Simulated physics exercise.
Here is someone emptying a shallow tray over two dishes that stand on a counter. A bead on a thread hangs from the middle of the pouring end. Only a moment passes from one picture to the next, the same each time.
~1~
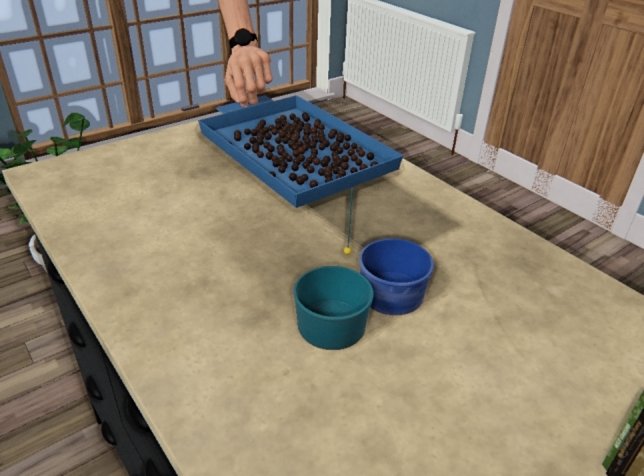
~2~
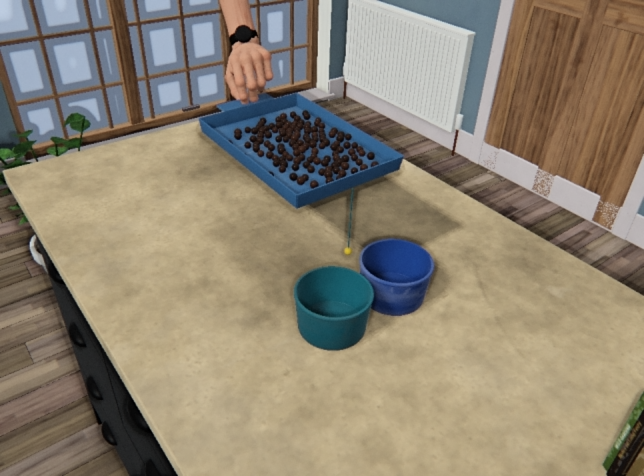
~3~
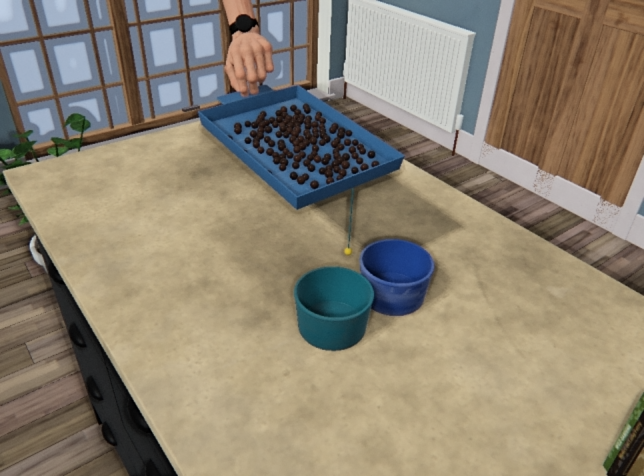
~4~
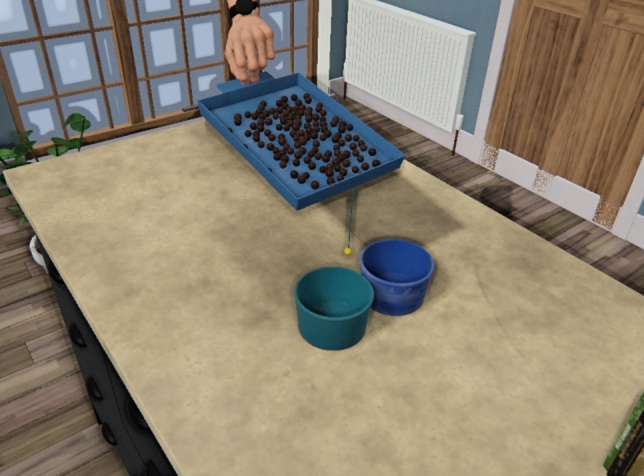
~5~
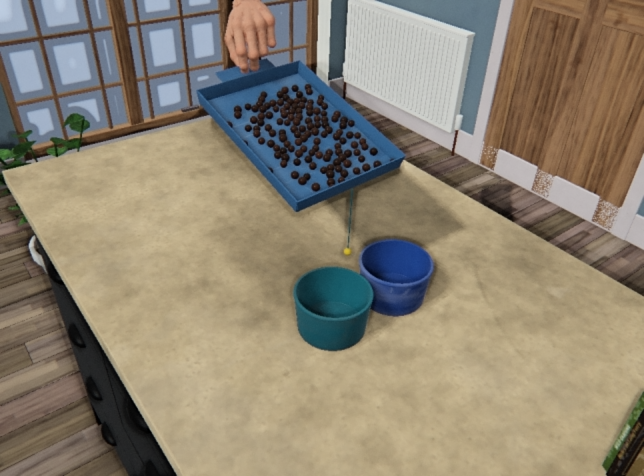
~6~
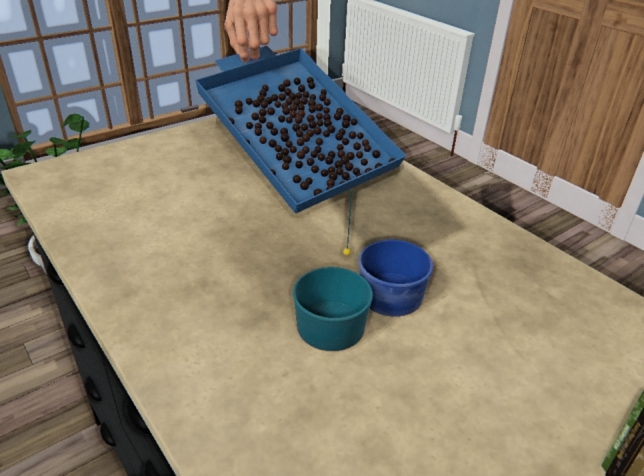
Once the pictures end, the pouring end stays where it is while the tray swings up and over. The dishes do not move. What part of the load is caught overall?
Together they catch over half.
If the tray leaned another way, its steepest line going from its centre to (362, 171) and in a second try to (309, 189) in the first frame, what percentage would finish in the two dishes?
Roughly 80 per cent, and 70 per cent.
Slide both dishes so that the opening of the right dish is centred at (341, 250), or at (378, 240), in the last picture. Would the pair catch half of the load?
At the first place not half, at the second less than half.
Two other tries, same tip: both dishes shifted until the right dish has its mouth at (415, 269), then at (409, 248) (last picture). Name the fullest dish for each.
At the first place the dish on the left, at the second the left one.
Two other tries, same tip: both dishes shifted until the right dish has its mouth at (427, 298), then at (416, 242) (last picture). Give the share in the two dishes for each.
The first gives 0 %, the second 20 %.
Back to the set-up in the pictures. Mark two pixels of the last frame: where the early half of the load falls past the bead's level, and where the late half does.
The first part at (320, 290); the rest at (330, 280).
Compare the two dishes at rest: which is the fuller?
Fuller: The left one.
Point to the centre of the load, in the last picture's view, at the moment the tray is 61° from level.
Roughly at (326, 174).
Soon, tray tipped steeply; nearly all on the tray; a stray few in the air.
A while on, tray tipped right over; about a third on the tray; about a quarter in the left dish; a stray few in the right dish; a small part outside both; about a quarter in the air.
Towards the end, tray tipped past a quarter turn; most in the left dish; a stray few in the right dish; about a quarter outside both.
Finally, tray tipped past a quarter turn; most in the left dish; a stray few in the right dish; about a quarter outside both.
